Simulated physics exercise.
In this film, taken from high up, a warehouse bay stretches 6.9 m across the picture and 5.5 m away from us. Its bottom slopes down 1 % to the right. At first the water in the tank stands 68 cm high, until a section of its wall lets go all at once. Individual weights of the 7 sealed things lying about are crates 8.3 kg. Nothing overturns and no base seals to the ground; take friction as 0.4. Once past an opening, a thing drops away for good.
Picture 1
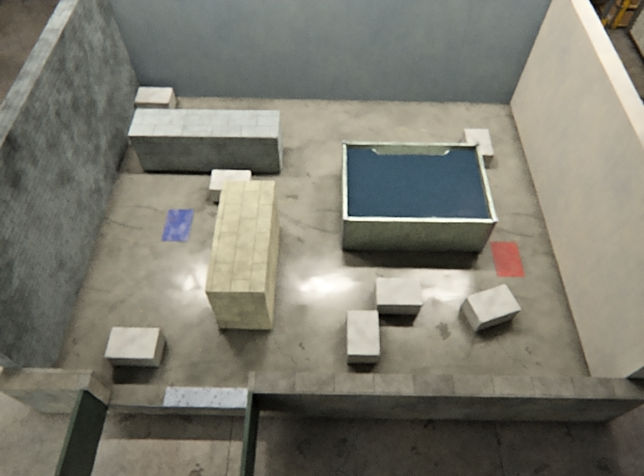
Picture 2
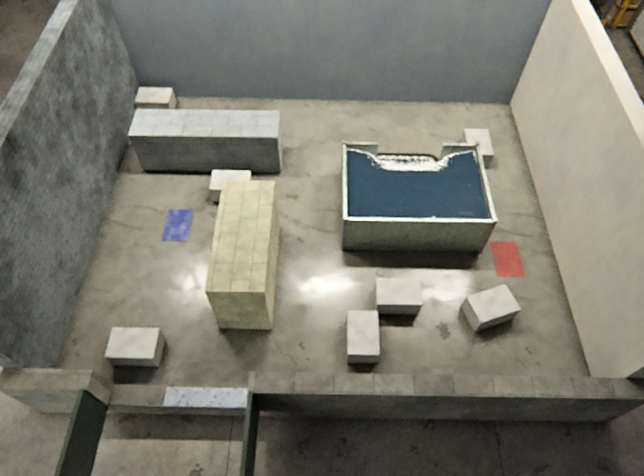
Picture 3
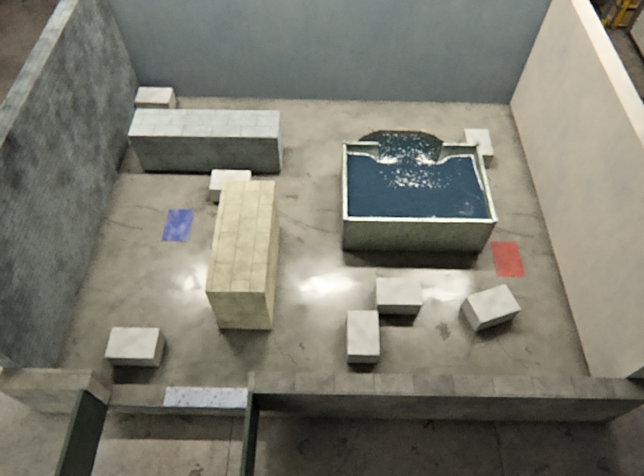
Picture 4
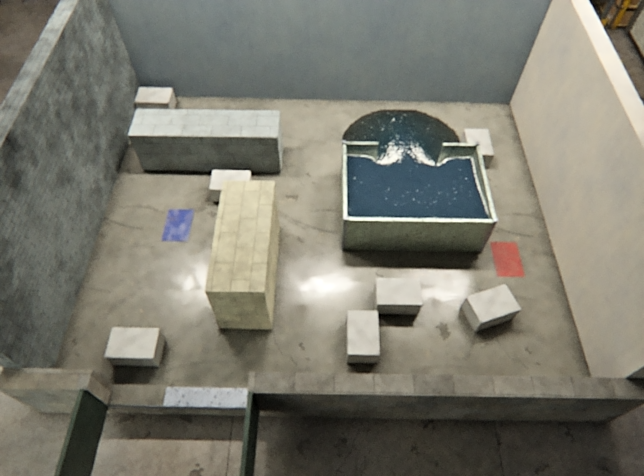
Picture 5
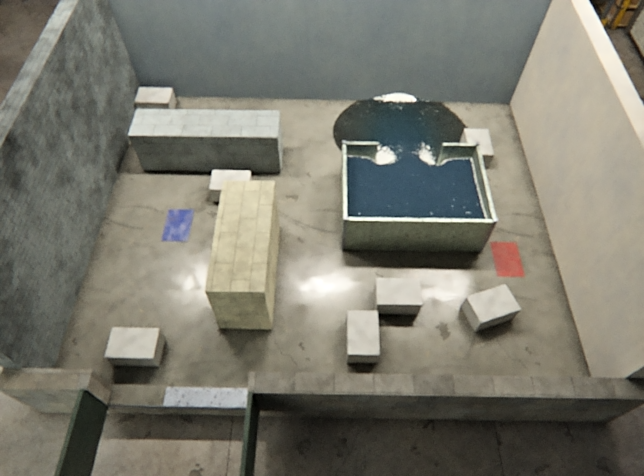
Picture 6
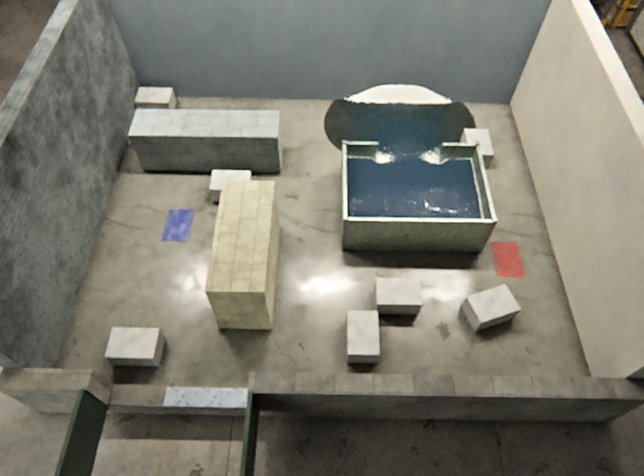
Water pours through a gap in the tank's back side and spreads to the back wall.
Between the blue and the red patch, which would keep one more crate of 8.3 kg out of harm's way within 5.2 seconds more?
The blue patch would.
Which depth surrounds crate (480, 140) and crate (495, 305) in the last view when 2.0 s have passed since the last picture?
Around 3 cm and 0 cm.
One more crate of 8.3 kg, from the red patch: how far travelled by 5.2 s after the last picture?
It would be somewhere around 150 cm away by then.
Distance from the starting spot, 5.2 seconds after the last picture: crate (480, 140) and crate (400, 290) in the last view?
Going in order, that's 40 cm then 0 cm.
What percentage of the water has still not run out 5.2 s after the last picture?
Around 100 per cent of the water is still in there.
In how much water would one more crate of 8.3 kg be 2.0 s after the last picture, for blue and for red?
Respectively 0 and 3 cm.
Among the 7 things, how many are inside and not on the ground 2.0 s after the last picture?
The count is 1.
Then, 0.5 s after the last picture on blue it would be 0 cm off in 0 cm of water; on red it would be 0 cm off in 0 cm of water.
Then, 2.0 s after the last picture on blue it would be 0 cm off in 0 cm of water; on red it would be 4 cm off in 3 cm of water.
Then, 3.4 s after the last picture on blue it would be 0 cm off in 1 cm of water; on red it would be 150 cm off in 6 cm of water.
Then, 5.2 s after the last picture on blue it would be 0 cm off in 2 cm of water; on red it would be 170 cm off in 11 cm of water.
